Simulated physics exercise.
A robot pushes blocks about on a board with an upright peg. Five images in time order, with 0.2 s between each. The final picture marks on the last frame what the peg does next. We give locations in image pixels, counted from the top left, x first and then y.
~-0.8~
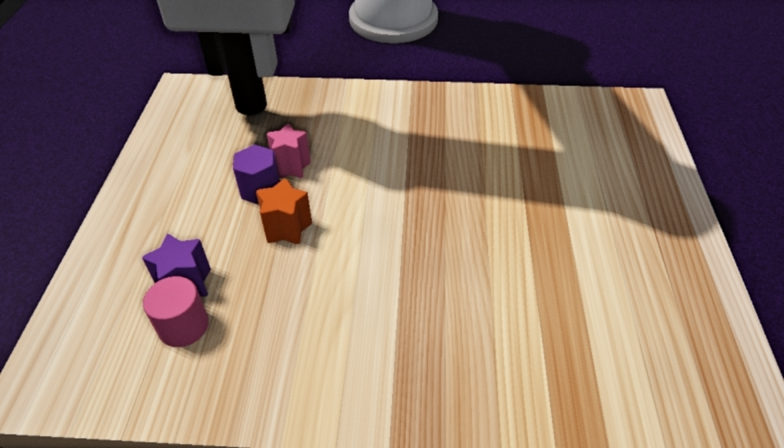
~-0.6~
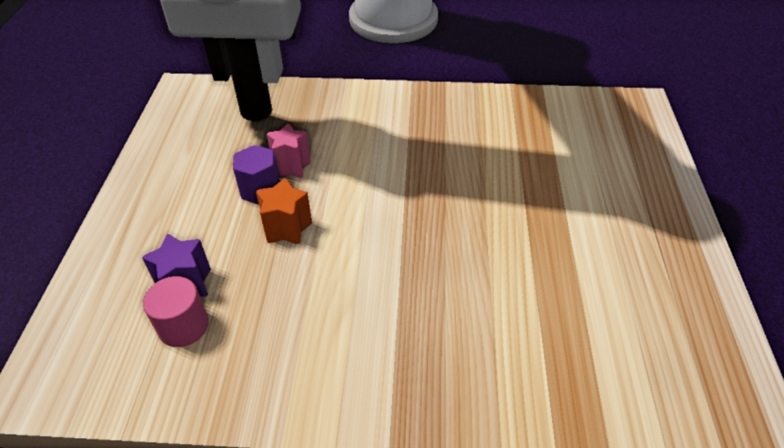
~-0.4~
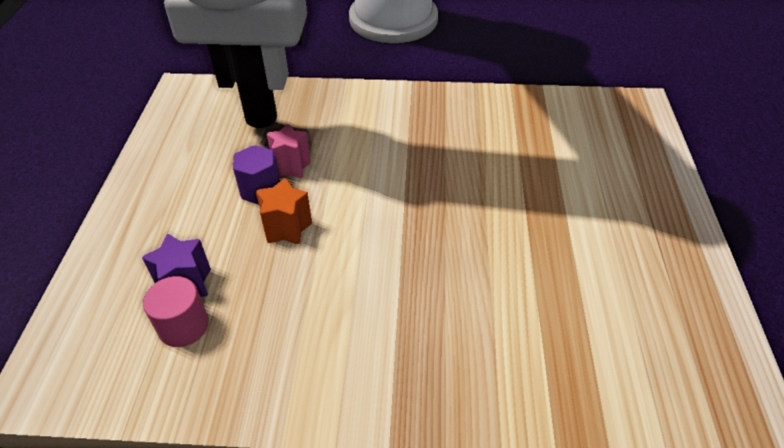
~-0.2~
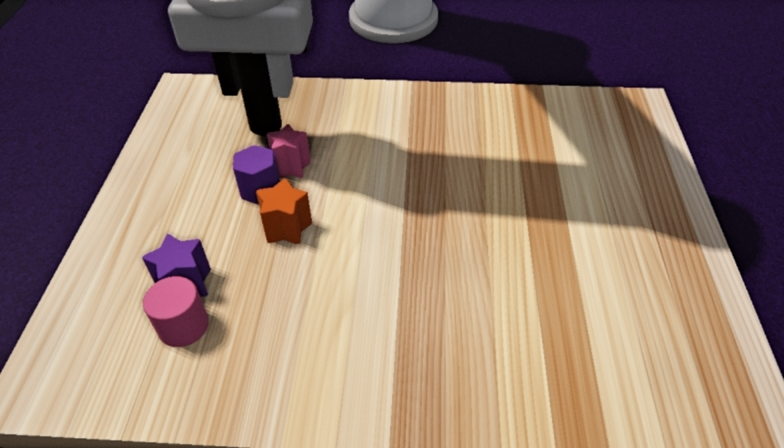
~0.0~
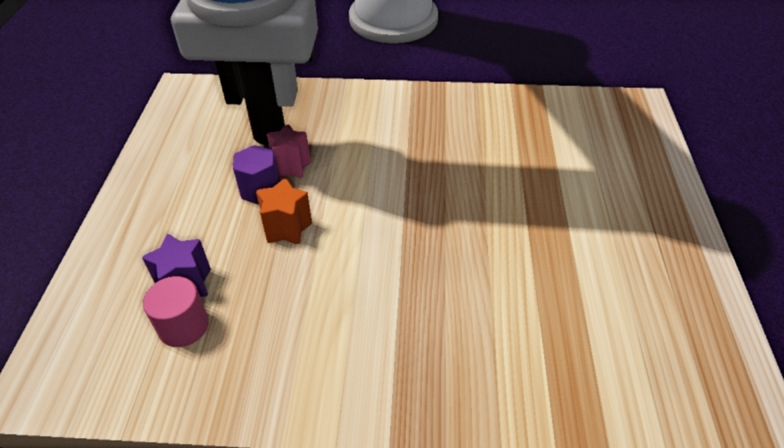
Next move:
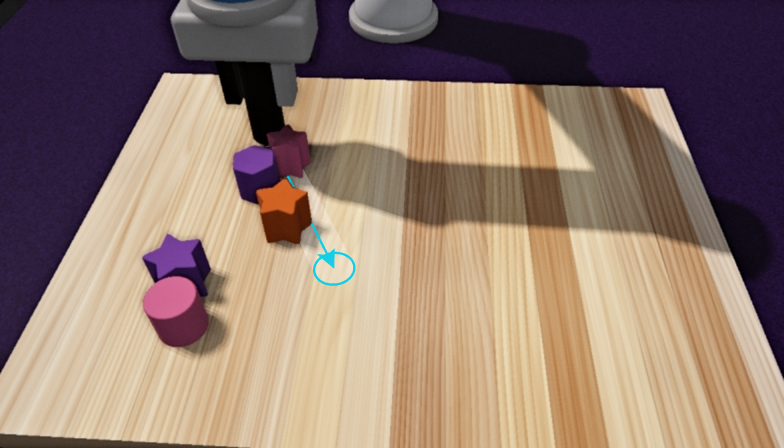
On a wooden board, a robot's black peg moves slightly down and right beside still blocks.
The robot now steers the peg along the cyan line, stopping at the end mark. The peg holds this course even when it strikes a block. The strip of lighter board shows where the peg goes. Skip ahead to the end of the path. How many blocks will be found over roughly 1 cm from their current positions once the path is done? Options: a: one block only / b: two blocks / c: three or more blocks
My pick is c.
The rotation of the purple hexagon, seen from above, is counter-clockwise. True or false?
Verdict: False.
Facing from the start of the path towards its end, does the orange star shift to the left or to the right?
To the right.
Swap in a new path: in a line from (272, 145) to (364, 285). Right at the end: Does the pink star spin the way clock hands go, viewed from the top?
No, that is not how it ends up.
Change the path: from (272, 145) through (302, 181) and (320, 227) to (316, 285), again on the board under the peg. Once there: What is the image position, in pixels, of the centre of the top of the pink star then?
In the picture, it is at (353, 226).
The drawn path runs in a line from (272, 145) to (334, 268).
On the path given first. One third of the way, peg (289, 172); purple hexagon (251, 167), turned 35° clockwise; pink star (306, 167).
Two thirds of the way, peg (310, 213); purple hexagon (251, 169), turned 45° clockwise; orange star (278, 216), turned 65° clockwise; pink star (337, 204), turned 25° anticlockwise.
At the end, peg (333, 259); purple hexagon (251, 169), turned 45° clockwise; orange star (278, 226), turned 110° clockwise; pink star (367, 228), turned 75° anticlockwise.
